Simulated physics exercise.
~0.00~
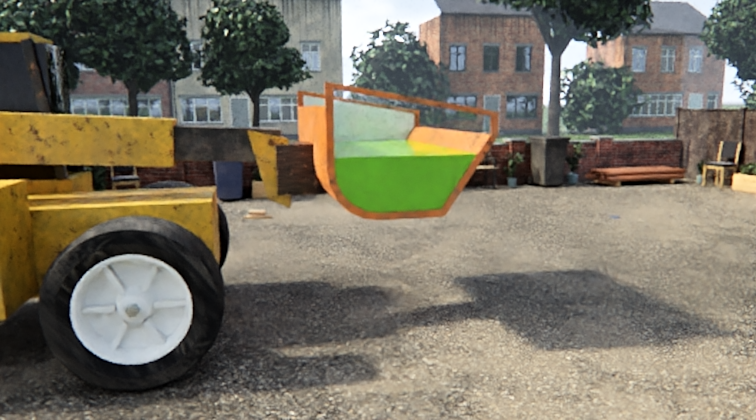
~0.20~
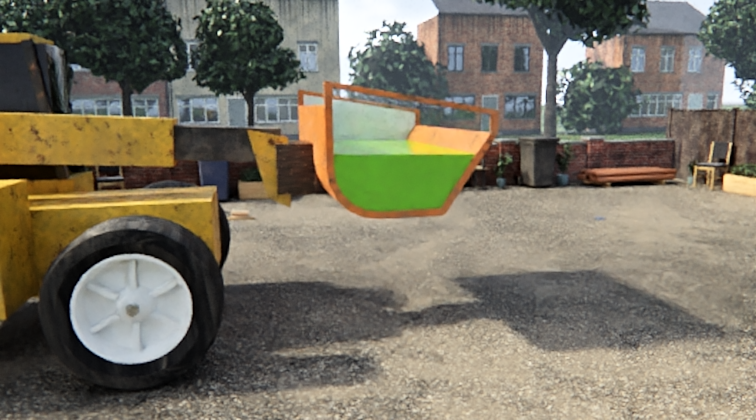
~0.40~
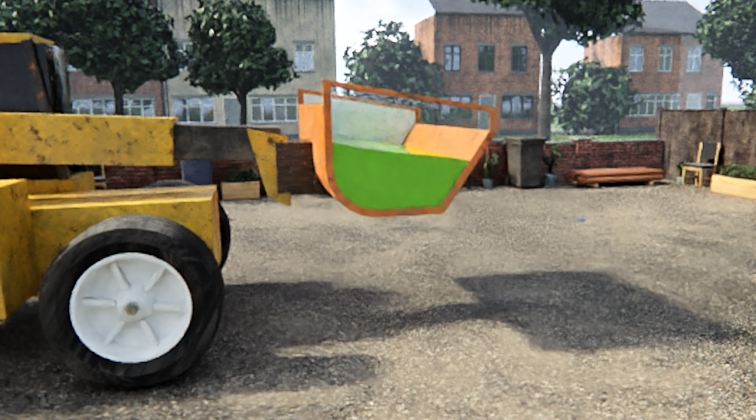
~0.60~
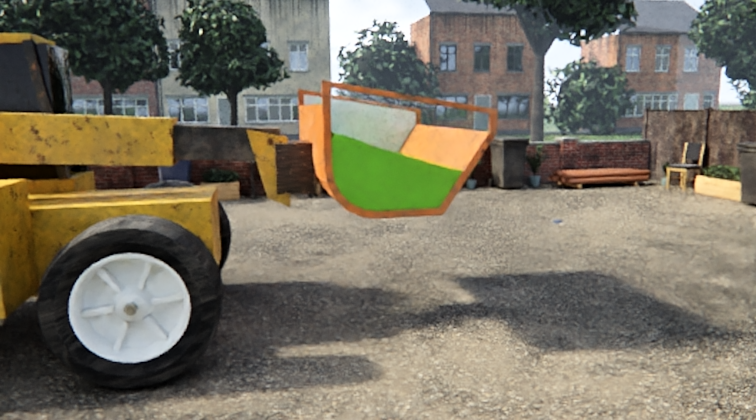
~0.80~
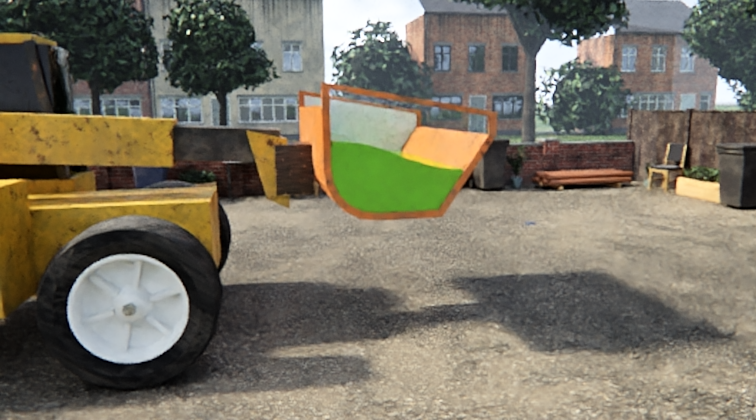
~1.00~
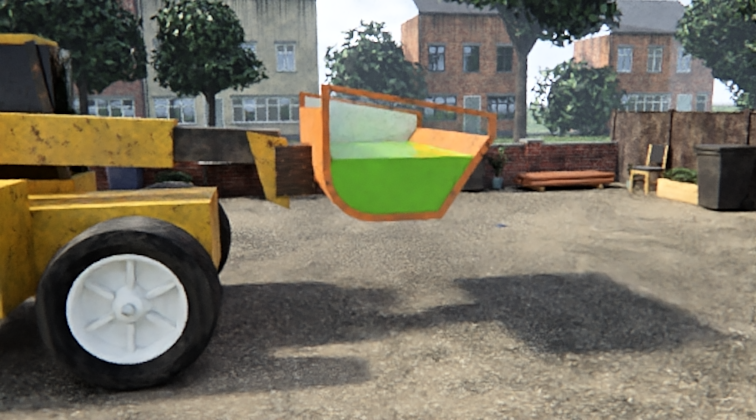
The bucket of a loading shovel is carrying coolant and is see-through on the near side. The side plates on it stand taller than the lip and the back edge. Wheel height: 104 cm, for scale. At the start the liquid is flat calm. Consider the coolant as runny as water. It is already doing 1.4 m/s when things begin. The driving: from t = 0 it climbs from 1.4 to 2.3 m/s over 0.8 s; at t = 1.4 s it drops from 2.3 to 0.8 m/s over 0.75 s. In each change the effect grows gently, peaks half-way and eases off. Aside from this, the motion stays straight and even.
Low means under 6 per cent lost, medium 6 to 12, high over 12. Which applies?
Low applies.
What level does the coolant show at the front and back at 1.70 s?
Front level 38 cm, back level 28 cm.
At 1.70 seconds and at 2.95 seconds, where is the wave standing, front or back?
Heap position: Fore end, then aft end.
Then, 1.70 s in, the surface stands 38 cm on the front, 28 cm on the back; the loss stands at 2 per cent, over the front.
Then, 2.30 s in, the surface stands 38 cm on the front, 29 cm on the back; the loss stands at 2 per cent, over the front.
Then, 2.95 s in, the surface stands 28 cm on the front, 42 cm on the back; the loss stands at 2 per cent, over the front.
Then, 5.03 s in, the loss stands at 3 per cent, over the front, 16 of 530 litres.
